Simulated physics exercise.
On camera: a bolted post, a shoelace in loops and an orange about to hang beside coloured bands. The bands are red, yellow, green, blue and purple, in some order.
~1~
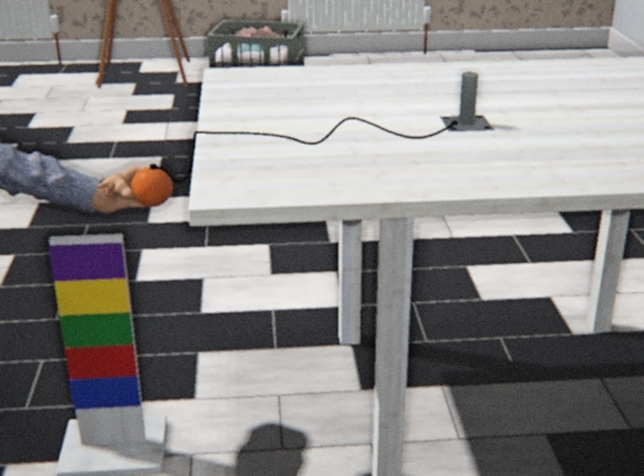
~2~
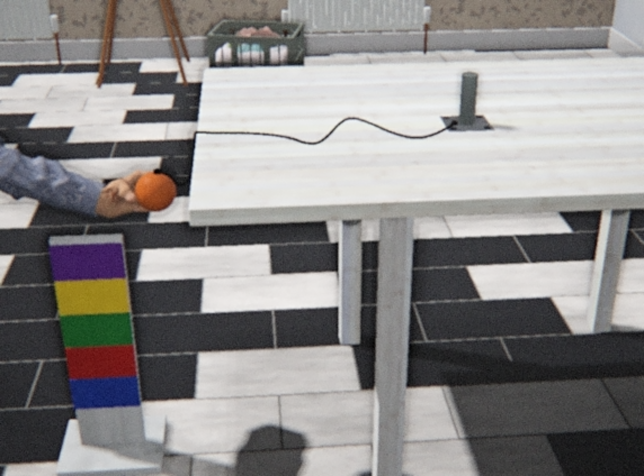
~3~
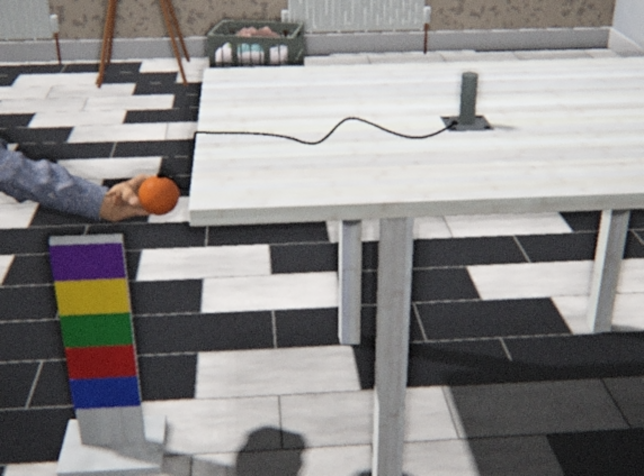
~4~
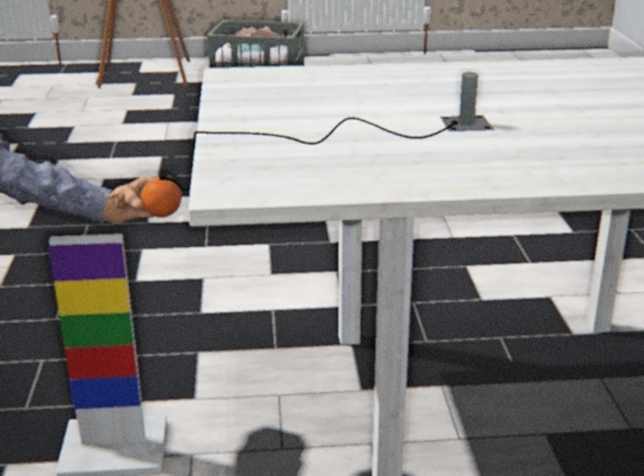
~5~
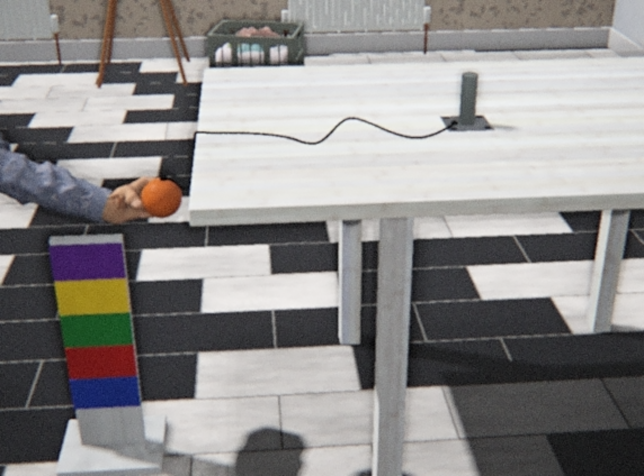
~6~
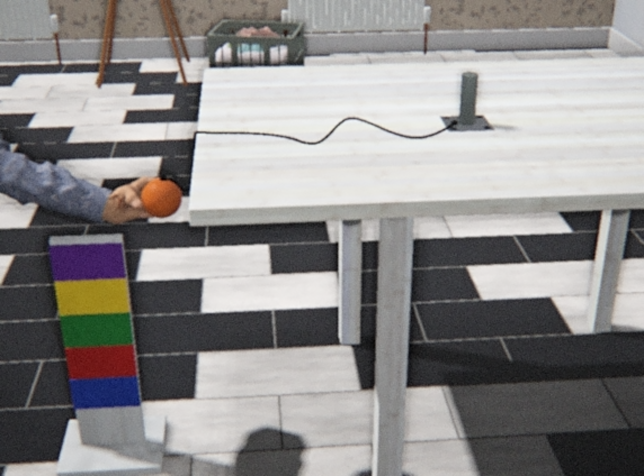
In a room with a black and white tiled floor, a hand holding an orange ball-like object beside a white table moved slightly right and down above a strip of coloured bands, then stayed still.
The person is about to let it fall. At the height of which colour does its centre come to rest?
Its middle rests at the green band.
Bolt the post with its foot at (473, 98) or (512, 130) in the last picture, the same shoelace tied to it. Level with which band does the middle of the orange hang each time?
It would be yellow; yellow.
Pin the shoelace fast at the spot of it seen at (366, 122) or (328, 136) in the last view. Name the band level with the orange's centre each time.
In that order: Yellow; purple.
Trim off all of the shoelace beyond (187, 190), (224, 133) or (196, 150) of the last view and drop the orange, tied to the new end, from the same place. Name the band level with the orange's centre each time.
One after the other, yellow; no band; purple.
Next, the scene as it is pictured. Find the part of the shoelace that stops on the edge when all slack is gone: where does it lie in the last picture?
Near (288, 138).
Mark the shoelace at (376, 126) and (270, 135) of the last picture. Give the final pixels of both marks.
Near (344, 132) and (196, 169).
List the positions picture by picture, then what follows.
Orange (151, 187); purple (88, 263); yellow (92, 298); green (97, 331); red (101, 363); blue (105, 394), in the first picture.
Orange (155, 192); shoelace through (432, 135) (372, 124) (331, 134) (276, 136) (197, 142), in the second picture.
Orange (159, 196), in the third picture.
Orange (161, 198); shoelace through (432, 135) (372, 124) (331, 134) (276, 136) (197, 142), in the fourth picture.
Orange (161, 198), in the fifth picture.
Orange (161, 198); shoelace through (432, 135) (372, 124) (331, 134) (276, 136) (197, 142), in the sixth picture.
A little later, orange near (203, 290); level with yellow.
Next, orange near (225, 330); level with green.
When it is over, orange near (204, 331); level with green. The green one.
